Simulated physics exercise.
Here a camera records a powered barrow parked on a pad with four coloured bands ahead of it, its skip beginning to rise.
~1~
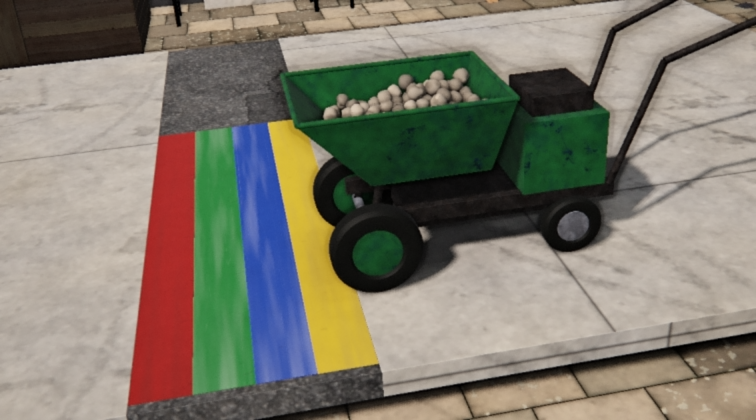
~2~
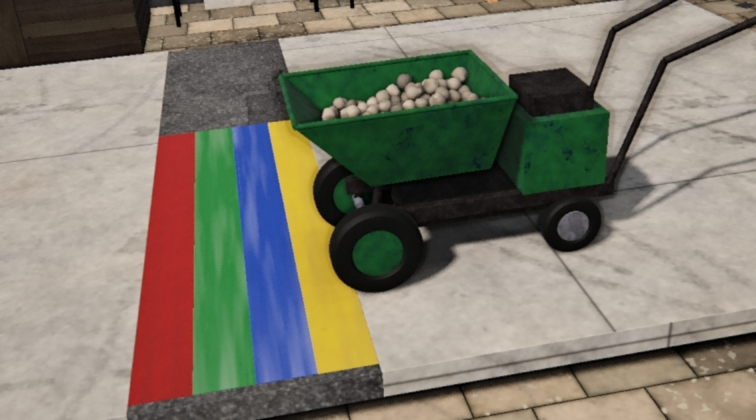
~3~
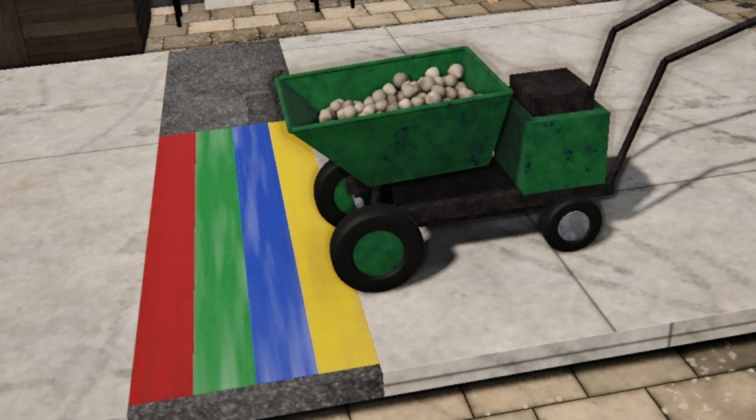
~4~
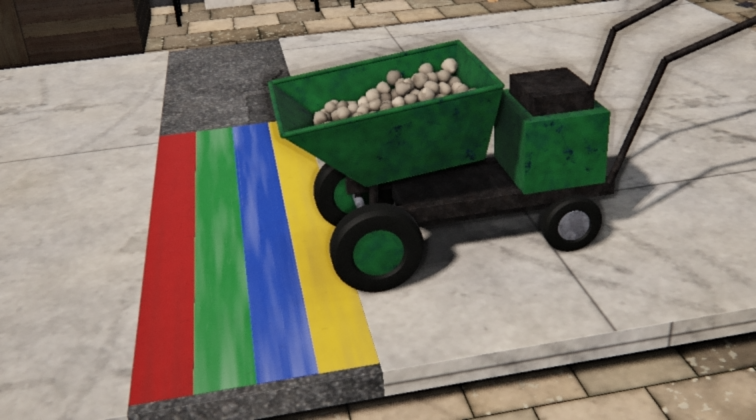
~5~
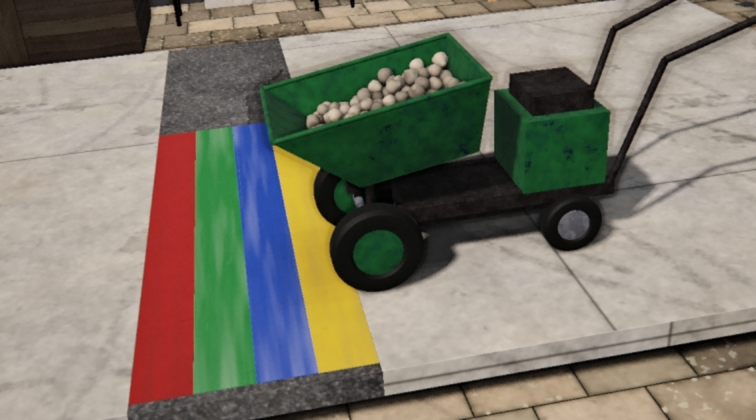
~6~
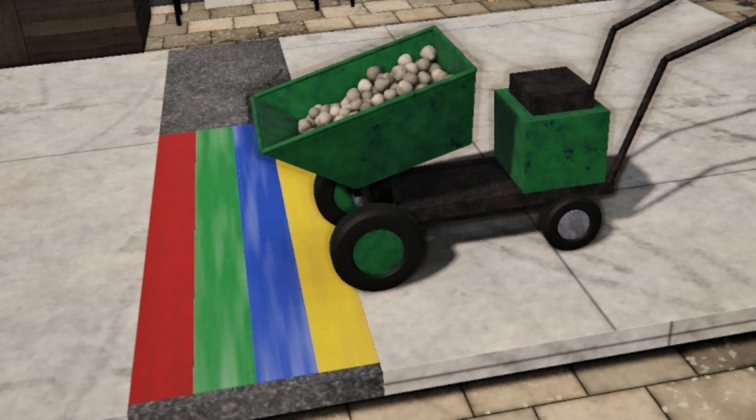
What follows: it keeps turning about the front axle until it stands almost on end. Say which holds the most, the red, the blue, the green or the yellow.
I would say the red one.
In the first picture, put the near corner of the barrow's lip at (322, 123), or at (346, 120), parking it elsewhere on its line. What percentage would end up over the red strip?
The share would be near 30 percent, and then near 30 percent.
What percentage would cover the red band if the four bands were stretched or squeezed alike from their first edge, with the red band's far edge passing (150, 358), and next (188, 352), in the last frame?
Near 30 and then 20 in a hundred.
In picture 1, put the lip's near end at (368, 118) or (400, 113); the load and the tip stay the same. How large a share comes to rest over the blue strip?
Position 1 near 20 %, position 2 near 40 %.
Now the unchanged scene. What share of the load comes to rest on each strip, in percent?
Yellow: About 0; blue: About 0; green: About 20; red: About 35.
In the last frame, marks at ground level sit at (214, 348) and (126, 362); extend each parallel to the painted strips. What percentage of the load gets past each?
That's 80 in a hundred for the first and 30 in a hundred for the second.
Soon after the last picture, skip tipped steeply; all in the skip.
A little later, skip tipped steeply; most in the skip; a small part over the green strip; a small part over the red strip; a stray few falling.
Later still, skip tipped right over; about a quarter in the skip; a small part over the green strip; about a third over the red strip; about a quarter off the paint.
By the end, skip tipped right over; a small part in the skip; none over the yellow strip; none over the blue strip; about a quarter over the green strip; about a third over the red strip; about a third off the paint.
